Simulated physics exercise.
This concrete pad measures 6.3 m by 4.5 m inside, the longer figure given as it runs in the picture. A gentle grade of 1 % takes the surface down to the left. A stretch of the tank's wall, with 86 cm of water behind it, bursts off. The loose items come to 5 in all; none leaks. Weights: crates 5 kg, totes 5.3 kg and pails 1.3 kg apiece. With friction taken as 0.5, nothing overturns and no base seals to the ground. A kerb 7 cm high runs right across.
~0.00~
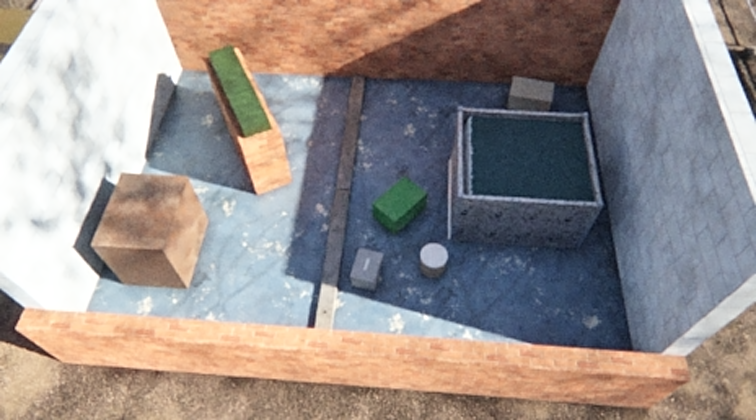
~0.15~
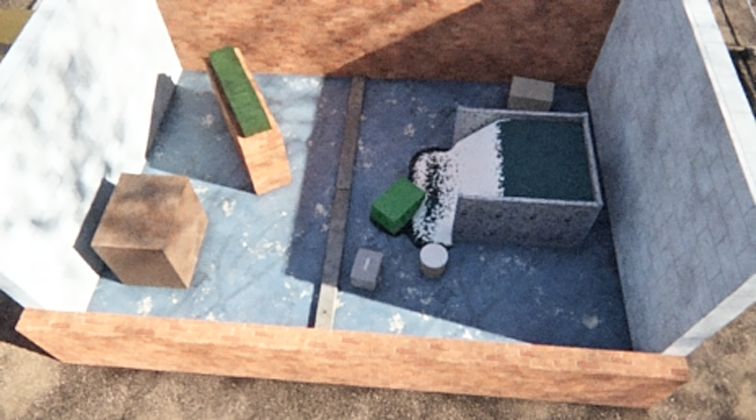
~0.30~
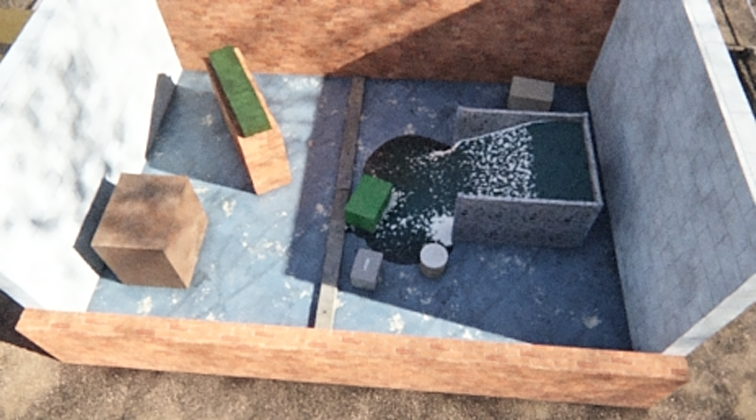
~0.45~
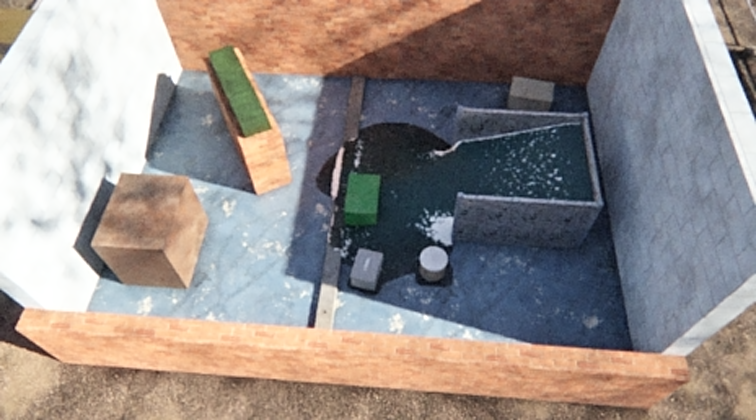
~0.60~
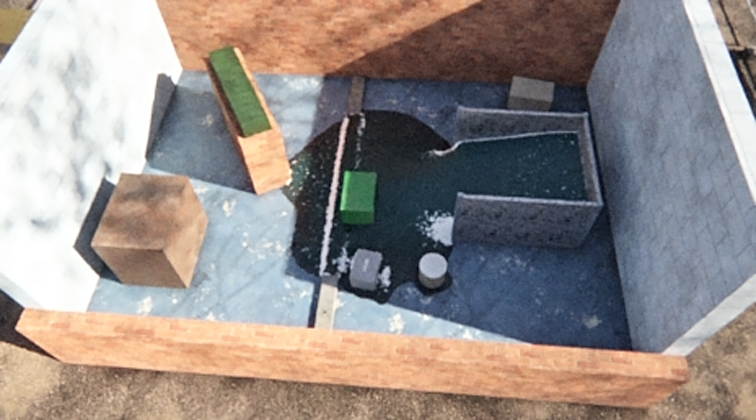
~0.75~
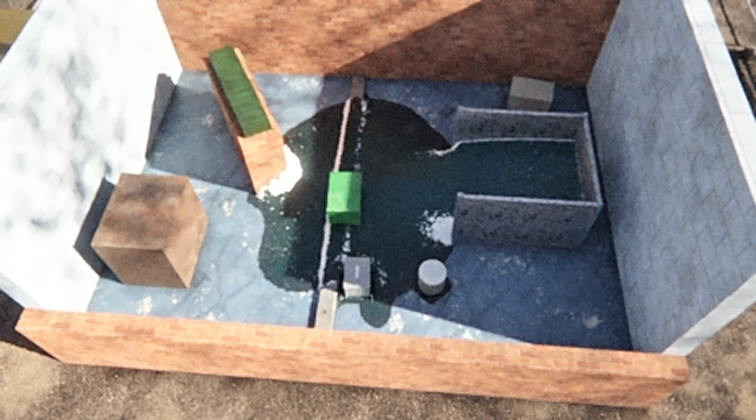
In this clip, one side of a walled tank gives way and dark water pours out leftward across the pad, pushing a green crate to the low kerb, spreading past it, and then shifting a small grey box.
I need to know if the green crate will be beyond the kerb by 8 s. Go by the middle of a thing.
Beyond the kerb.
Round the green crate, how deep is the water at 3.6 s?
11 cm, roughly.
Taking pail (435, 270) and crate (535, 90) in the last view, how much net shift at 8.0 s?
They've ended up 140 cm and 80 cm away, in that order.
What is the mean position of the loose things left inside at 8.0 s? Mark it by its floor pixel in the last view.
Close to (489, 239).
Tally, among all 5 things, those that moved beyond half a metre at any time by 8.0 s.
By my tally, 5.
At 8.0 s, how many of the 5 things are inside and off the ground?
Count: 4.
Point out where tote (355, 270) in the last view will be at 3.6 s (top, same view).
It ends up close to (395, 303).
After 1.6 s the green crate is near (210, 220), 2.4 m from its start, afloat; 1 of 5 are over the mark; 1 afloat.
After 3.6 s the green crate is near (214, 175), 2.4 m from its start, afloat; 1 of 5 are over the mark; 1 afloat.
After 5.6 s the green crate is near (246, 219), 1.9 m from its start, afloat; 1 of 5 are over the mark; 3 afloat.
After 8.0 s the green crate is near (217, 293), 2.5 m from its start, afloat; 1 of 5 are over the mark; 4 afloat.
